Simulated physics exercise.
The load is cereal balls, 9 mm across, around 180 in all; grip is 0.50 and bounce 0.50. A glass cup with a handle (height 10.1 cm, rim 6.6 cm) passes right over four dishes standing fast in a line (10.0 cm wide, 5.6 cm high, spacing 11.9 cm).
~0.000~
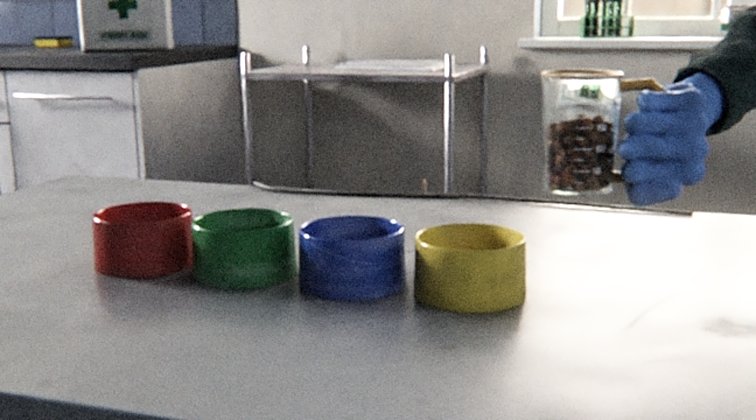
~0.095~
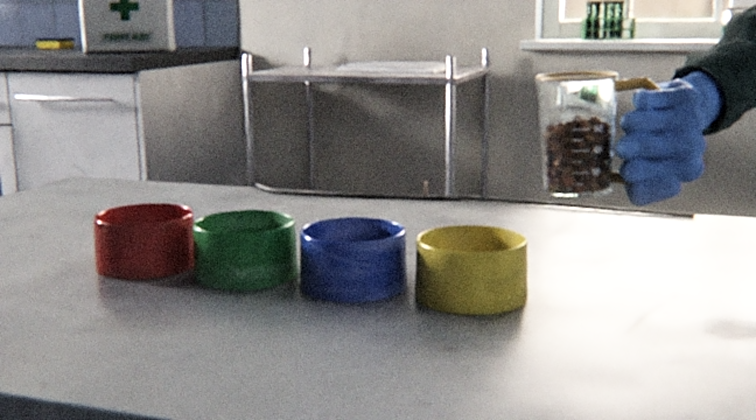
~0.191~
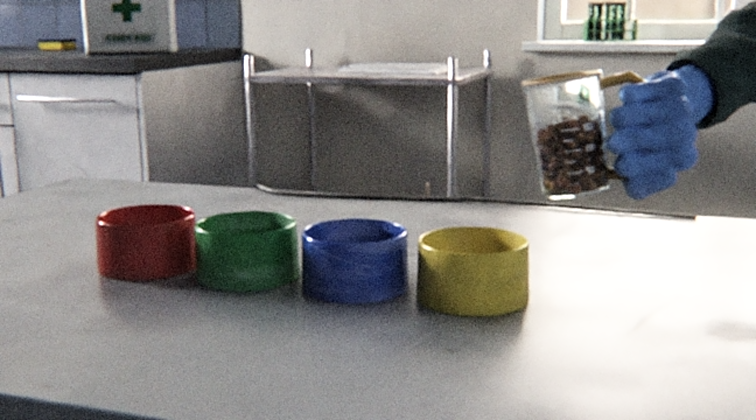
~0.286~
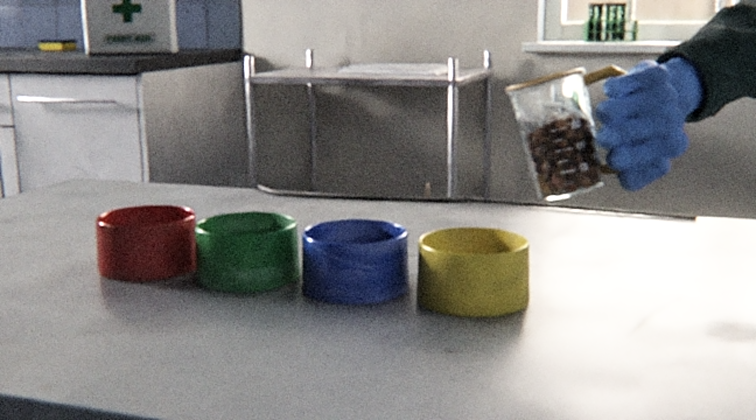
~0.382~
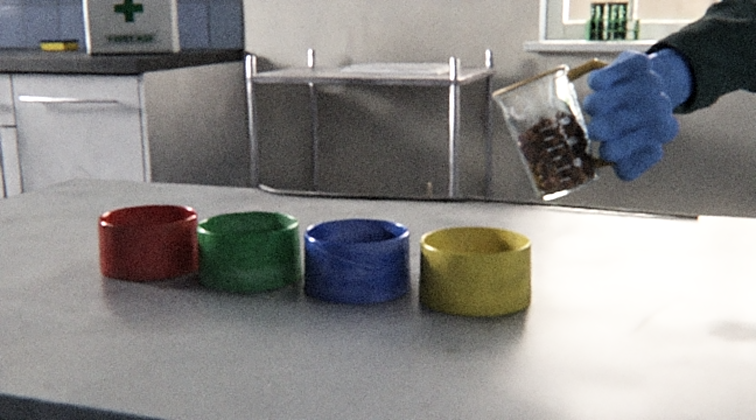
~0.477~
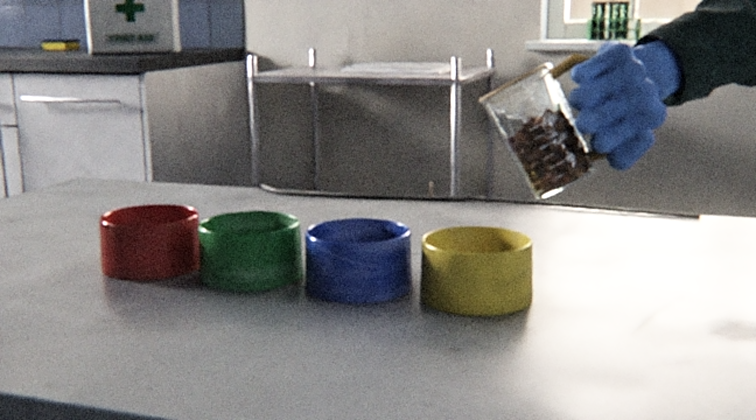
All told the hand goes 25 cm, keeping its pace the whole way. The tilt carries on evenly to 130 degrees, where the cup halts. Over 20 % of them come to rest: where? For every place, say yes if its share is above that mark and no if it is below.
Red: No, blue: Yes, green: No, yellow: No, counter: No.
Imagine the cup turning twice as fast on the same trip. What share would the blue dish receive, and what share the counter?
In that case the blue dish gets 40 while the counter gets 40.
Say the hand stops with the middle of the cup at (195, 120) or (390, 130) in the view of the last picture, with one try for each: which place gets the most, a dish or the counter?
Try 1 - blue; try 2 - blue.
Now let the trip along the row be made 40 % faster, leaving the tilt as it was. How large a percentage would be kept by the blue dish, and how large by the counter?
Shares: Blue 0, counter 0.
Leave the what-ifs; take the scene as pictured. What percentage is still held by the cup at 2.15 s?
Roughly 0 %.
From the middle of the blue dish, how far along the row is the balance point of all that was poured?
About 1 cm, toward lower x.
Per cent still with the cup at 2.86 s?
Roughly 0 per cent of the load.
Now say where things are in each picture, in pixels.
In the first frame, cup at (580, 132), tilt 0 degrees, lip at (544, 74), moved 0.0 cm; middle of the pieces at (576, 154); yellow dish at (470, 237); blue dish at (352, 228); green dish at (243, 220); red dish at (143, 213).
In the second frame, cup at (577, 134), tilt 3 degrees, lip at (538, 77), moved 0.4 cm; middle of the pieces at (574, 156).
In the third frame, cup at (568, 135), tilt 9 degrees, lip at (524, 83), moved 1.3 cm; middle of the pieces at (568, 158).
In the fourth frame, cup at (558, 135), tilt 16 degrees, lip at (508, 89), moved 2.2 cm; middle of the pieces at (560, 158).
In the fifth frame, cup at (549, 134), tilt 22 degrees, lip at (495, 94), moved 3.1 cm; middle of the pieces at (554, 156).
In the sixth frame, cup at (540, 133), tilt 29 degrees, lip at (482, 100), moved 4.0 cm; middle of the pieces at (548, 154); yellow dish at (477, 240); blue dish at (358, 231); green dish at (249, 223); red dish at (150, 215). Its pace works out near 70 degrees a second; the hand travels 10 cm a second.
After 1.48 s, tilt 99 degrees; cup holds 100 %.
Then, at 2.15 s, tilt 130 degrees; cup holds 0 %, blue 100 %.
Then, at 2.86 s, tilt 130 degrees; cup holds 0 %, blue 100 %.
In the end, at 3.2 s, red 0 %, blue 100 %, green 0 %, yellow 0 %, counter 0 %.
